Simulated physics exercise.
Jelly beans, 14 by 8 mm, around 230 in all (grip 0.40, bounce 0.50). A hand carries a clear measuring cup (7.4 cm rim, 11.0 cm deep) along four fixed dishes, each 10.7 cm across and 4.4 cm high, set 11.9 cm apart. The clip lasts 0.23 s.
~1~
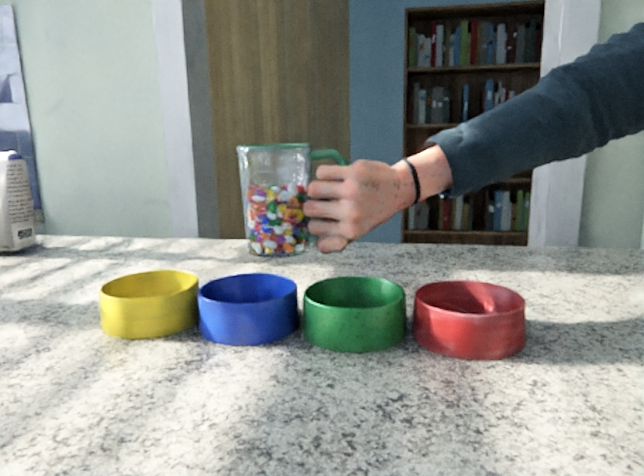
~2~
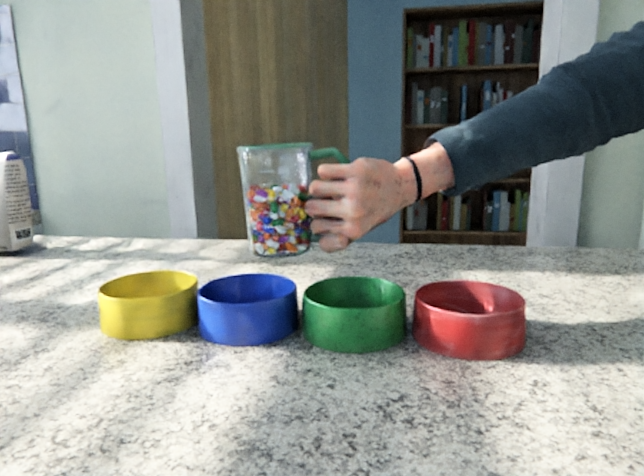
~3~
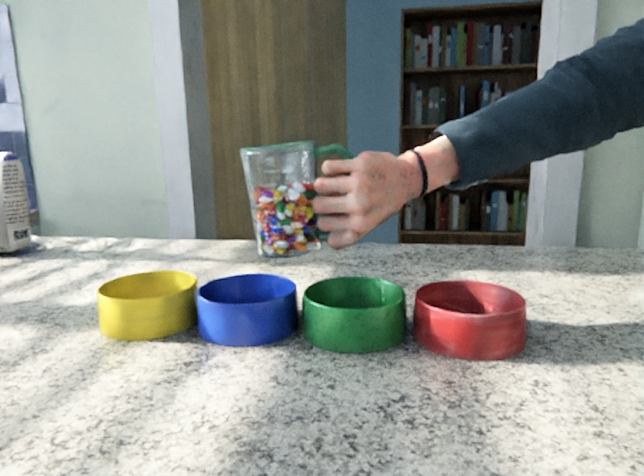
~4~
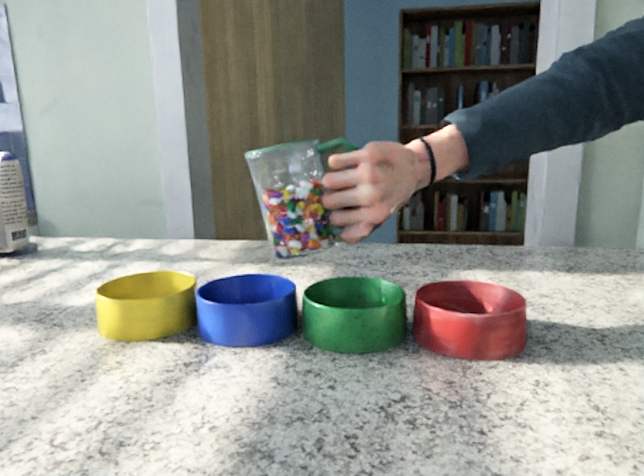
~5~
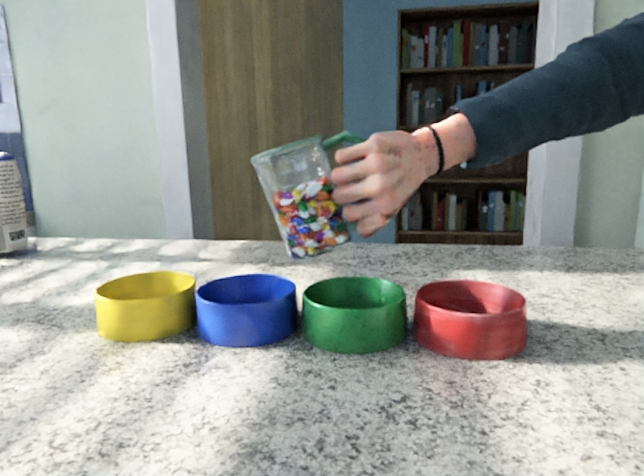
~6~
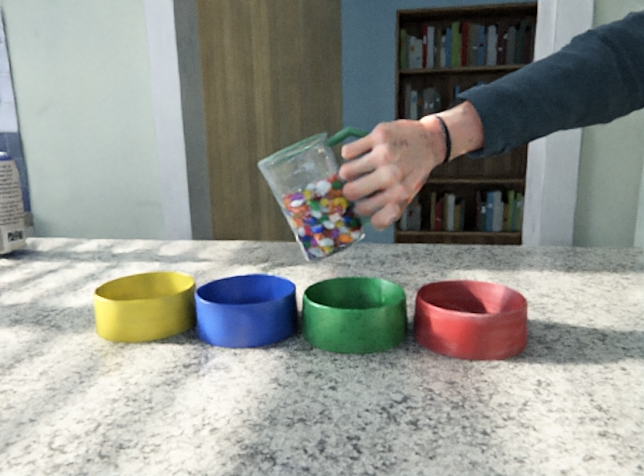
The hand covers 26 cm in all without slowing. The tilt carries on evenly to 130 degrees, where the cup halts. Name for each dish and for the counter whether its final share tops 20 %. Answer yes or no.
Red dish: Yes; blue dish: No; green dish: No; yellow dish: No; on the counter: No.
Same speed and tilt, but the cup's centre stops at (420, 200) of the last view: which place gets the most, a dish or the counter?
Most goes to: Green.
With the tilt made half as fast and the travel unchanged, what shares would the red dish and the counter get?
Then: Red 100, counter 0.
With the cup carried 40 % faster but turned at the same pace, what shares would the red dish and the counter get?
Red 100; counter 0.
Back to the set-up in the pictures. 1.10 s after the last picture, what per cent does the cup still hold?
Roughly 0 per cent.
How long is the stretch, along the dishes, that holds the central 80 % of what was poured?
Some 6 cm.
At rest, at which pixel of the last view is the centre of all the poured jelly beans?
Near (465, 318).
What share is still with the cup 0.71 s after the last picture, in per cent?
Some 80 per cent of the load.
Then, 0.43 s after the last picture, tilt 84 degrees; cup holds 100 %.
Then, 0.71 s after the last picture, tilt 123 degrees; cup holds 80 %, red 15 %.
Then, 1.10 s after the last picture, tilt 130 degrees; cup holds 0 %, red 95 %.
In the end, red 95 %, blue 0 %, green 0 %, yellow 0 %, counter 5 %.
